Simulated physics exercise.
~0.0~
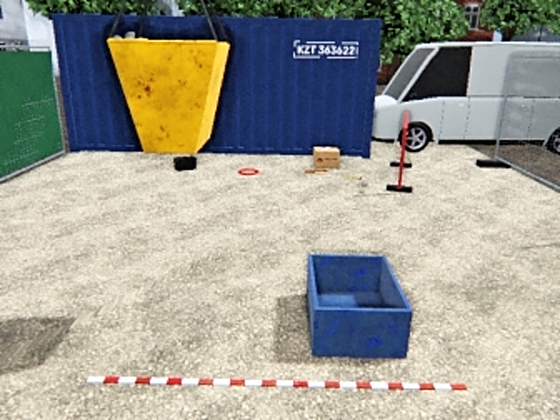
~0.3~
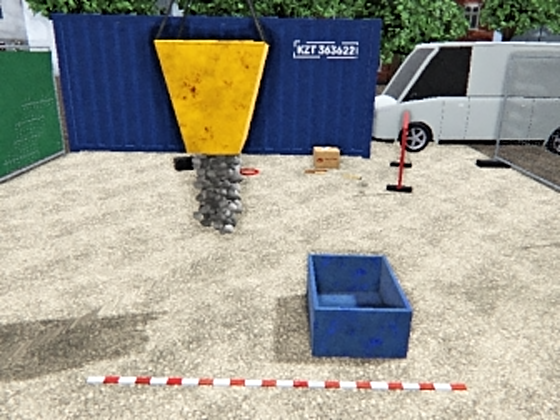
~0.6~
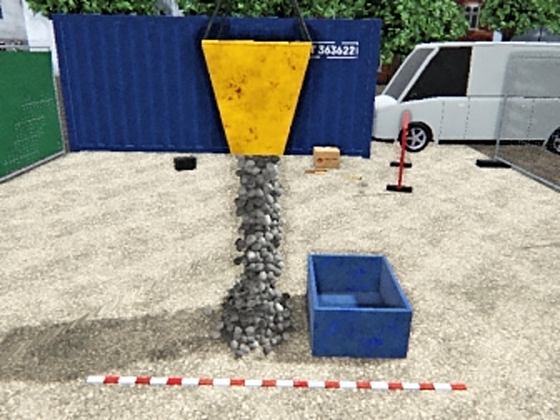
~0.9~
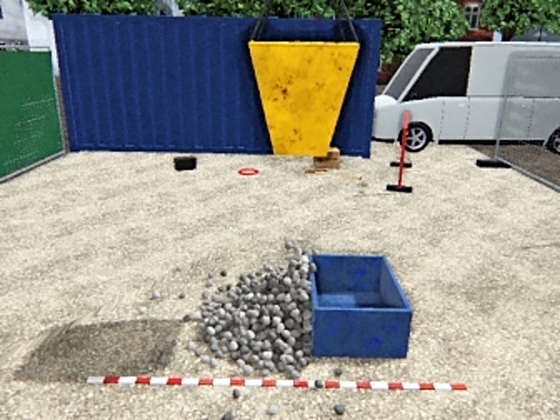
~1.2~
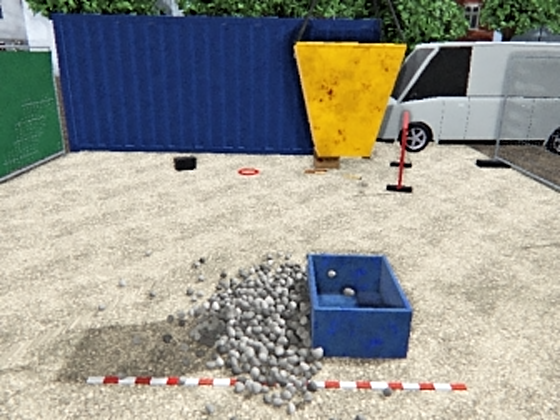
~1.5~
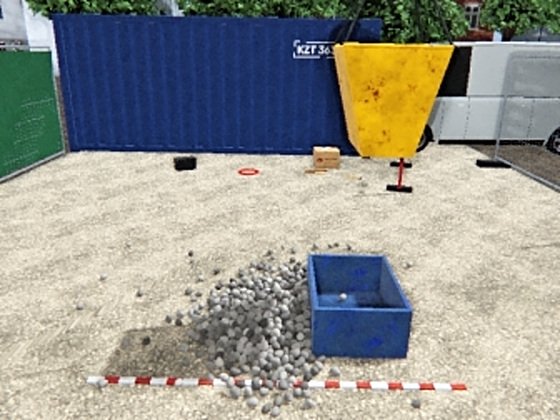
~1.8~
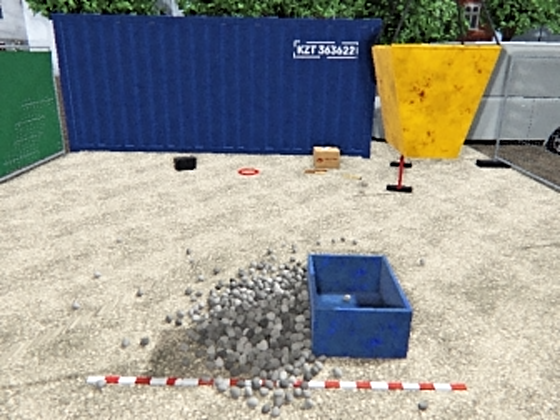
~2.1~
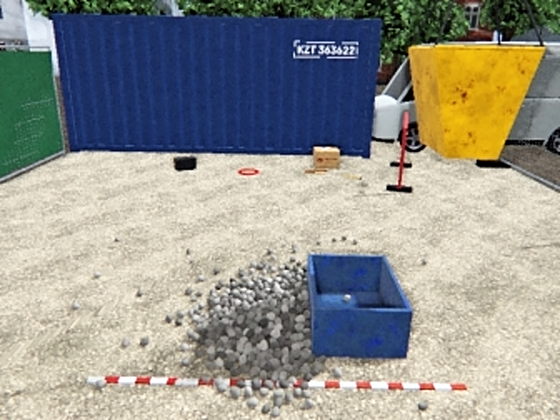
A yellow hopper glides right in front of a blue shipping container, pouring out a column of grey cobbles that lands short of an open blue bin. The stones spread into a heap against its left side, leaving the bin almost empty as the hopper continues right toward a parked van.
